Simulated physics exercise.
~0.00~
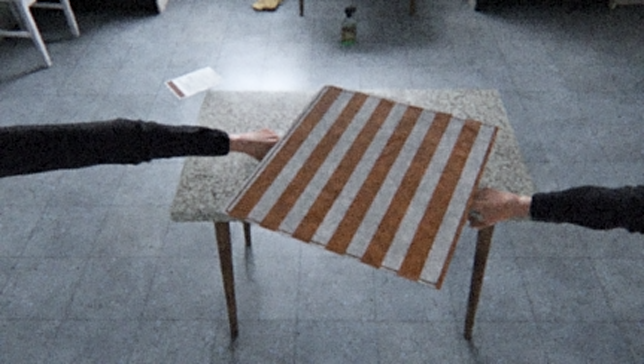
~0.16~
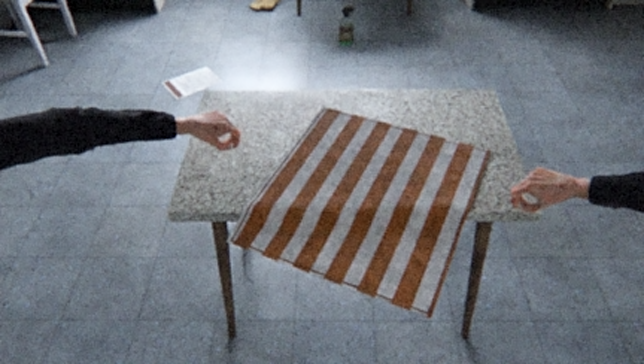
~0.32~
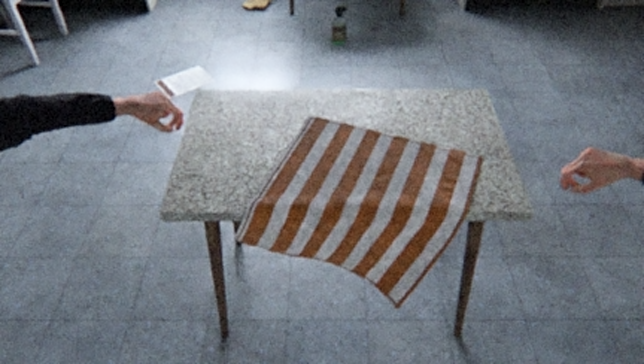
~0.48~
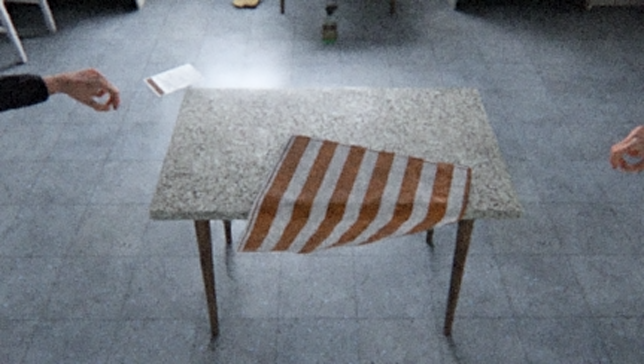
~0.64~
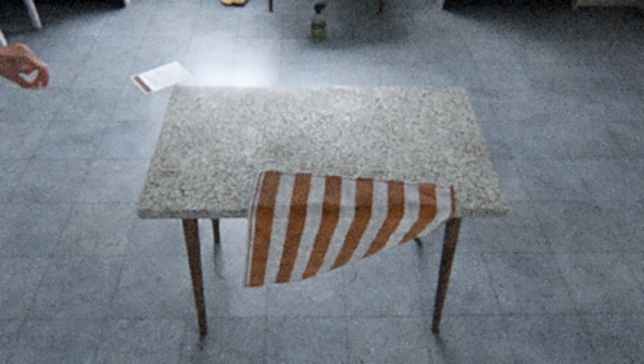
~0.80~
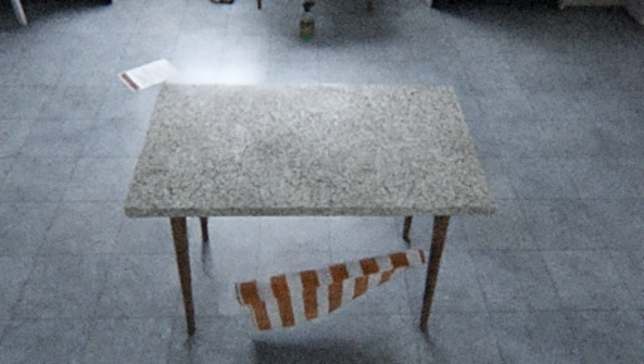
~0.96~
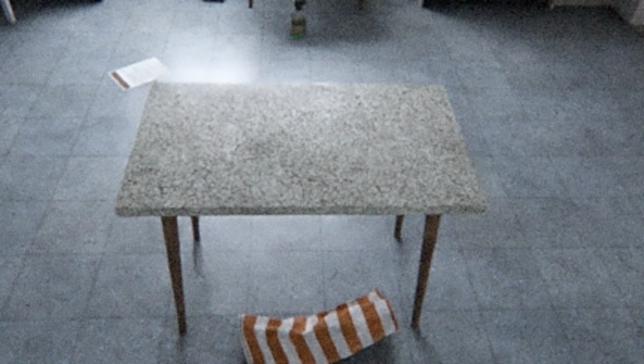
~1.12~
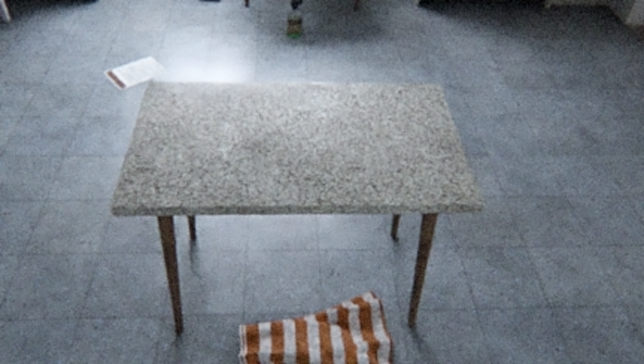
An orange and white striped tea towel was let go by two hands over a speckled table, landed partly across its near edge, then slid off the front and dropped to the tiled floor, where it ended up crumpled.
